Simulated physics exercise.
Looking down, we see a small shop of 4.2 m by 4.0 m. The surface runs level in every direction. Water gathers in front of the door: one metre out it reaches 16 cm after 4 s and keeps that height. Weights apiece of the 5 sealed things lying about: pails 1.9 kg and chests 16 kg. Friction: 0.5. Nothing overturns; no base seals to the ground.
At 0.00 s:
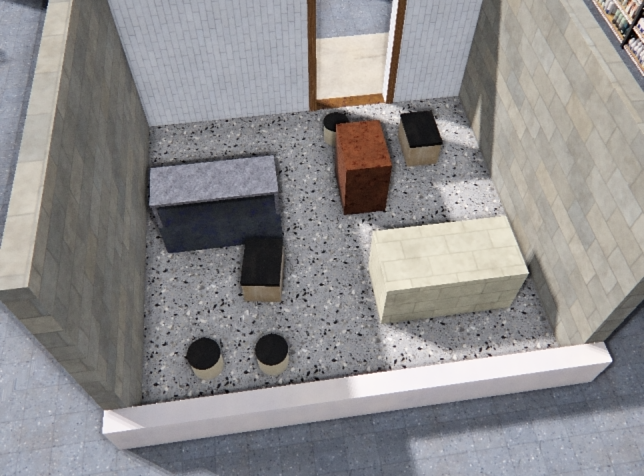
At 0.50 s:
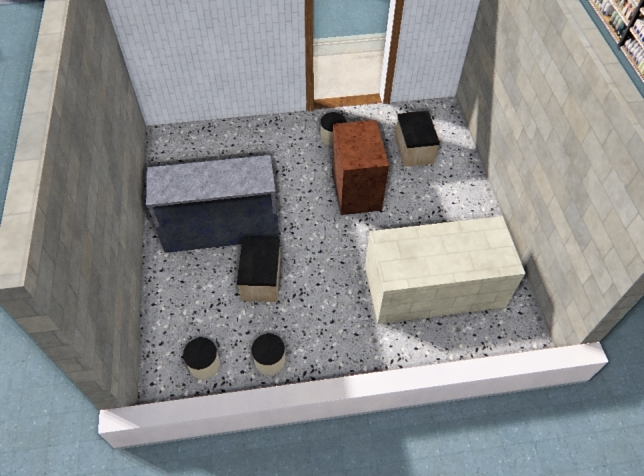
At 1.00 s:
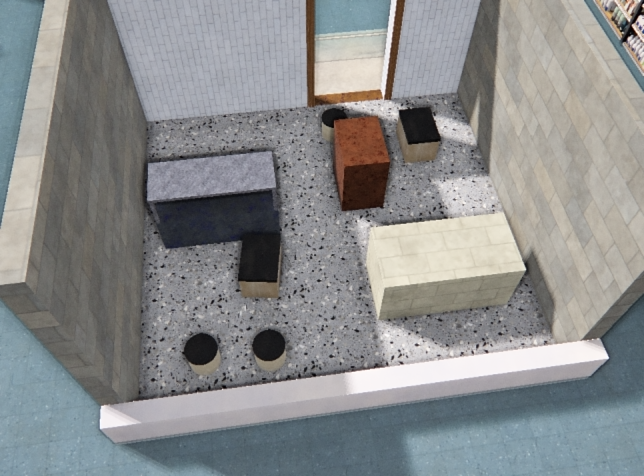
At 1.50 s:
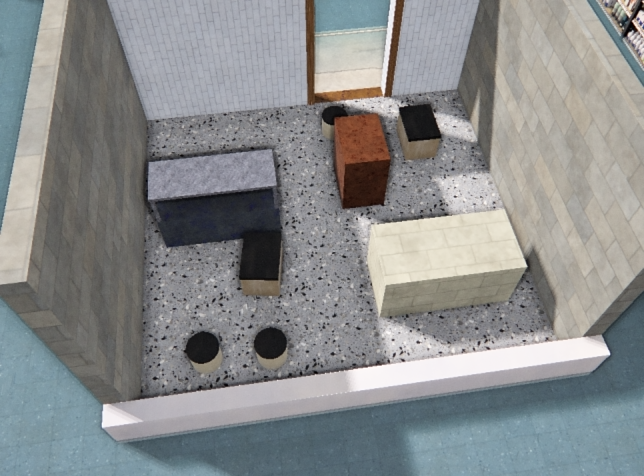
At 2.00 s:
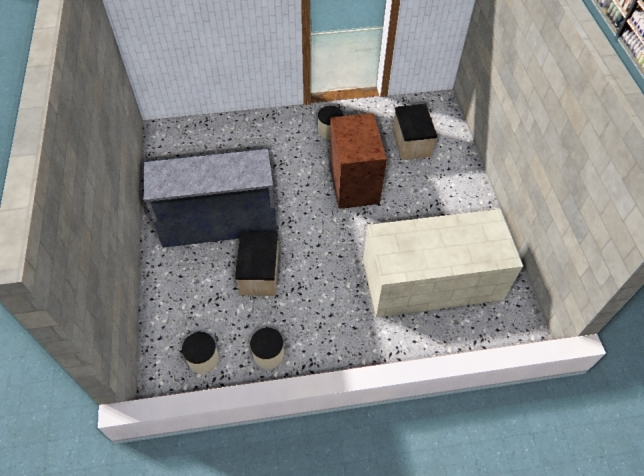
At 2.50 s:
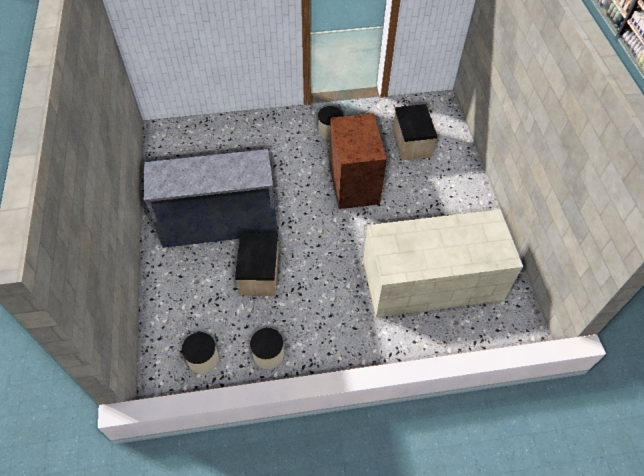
A small shop with a speckled floor, pale tiled back wall and stone side walls is seen from high above, looking down past a low white front ledge. A dark blue-grey block stands left, a rust-red one near the open doorway, a cream one right, with black-topped boxes and round pails between. Nothing inside moves; the ground outside turns from grey to blue-green, then beyond the doorway too, as the view shifts very slightly.
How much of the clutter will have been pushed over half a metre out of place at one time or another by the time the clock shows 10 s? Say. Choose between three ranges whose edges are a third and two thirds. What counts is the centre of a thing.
The range is the lowest, under a third.
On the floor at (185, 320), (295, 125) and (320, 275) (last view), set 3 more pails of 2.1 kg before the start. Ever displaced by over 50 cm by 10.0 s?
In order: Below the mark, below the mark, above the mark.
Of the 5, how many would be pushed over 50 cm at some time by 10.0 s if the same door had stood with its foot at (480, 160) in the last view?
That would give 3.
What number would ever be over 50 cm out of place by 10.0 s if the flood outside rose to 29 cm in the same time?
That would make 5 of them.
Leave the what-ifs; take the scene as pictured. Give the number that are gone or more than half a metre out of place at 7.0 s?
I get 1.
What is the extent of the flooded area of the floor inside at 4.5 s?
Roughly 4.0 m2.
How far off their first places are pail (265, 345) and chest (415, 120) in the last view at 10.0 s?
Net displacement, in order: 0 cm; 30 cm.
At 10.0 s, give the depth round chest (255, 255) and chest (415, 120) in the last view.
Roughly 3 and 7 cm.
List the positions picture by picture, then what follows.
A pail at (203, 353) rests on the ground; a pail at (272, 349) rests on the ground; 0.0 m2 under water; 0 of 5 have shifted, in the first frame.
A pail at (200, 353), on the bottom; a pail at (268, 349), on the bottom; water covers 0.0 m2; 0 of 5 have shifted, in the second frame.
A pail at (201, 349) rests on the ground; a pail at (269, 345), on the bottom; 0.0 m2 under water; 0 of 5 have shifted, in the third frame.
A pail at (202, 347) rests on the ground; a pail at (270, 343), on the bottom; 0.0 m2 under water; 0 of 5 have shifted, in the fourth frame.
A pail at (199, 347) rests on the ground; a pail at (267, 343) rests on the ground; water covers 0.0 m2; 0 of 5 have shifted, in the fifth frame.
A pail at (199, 347) rests on the ground; a pail at (267, 343), on the bottom; 0.2 m2 under water; 0 of 5 have shifted, in the sixth frame.
After 3.5 s 0 of 5 are over 50 cm from their spots; 0 afloat.
After 4.5 s 1 of 5 are over 50 cm from their spots; 0 afloat.
After 7.0 s 1 of 5 are over 50 cm from their spots; 1 afloat.
After 10.0 s 1 of 5 are over 50 cm from their spots, and 1 have been at some point; 1 afloat.
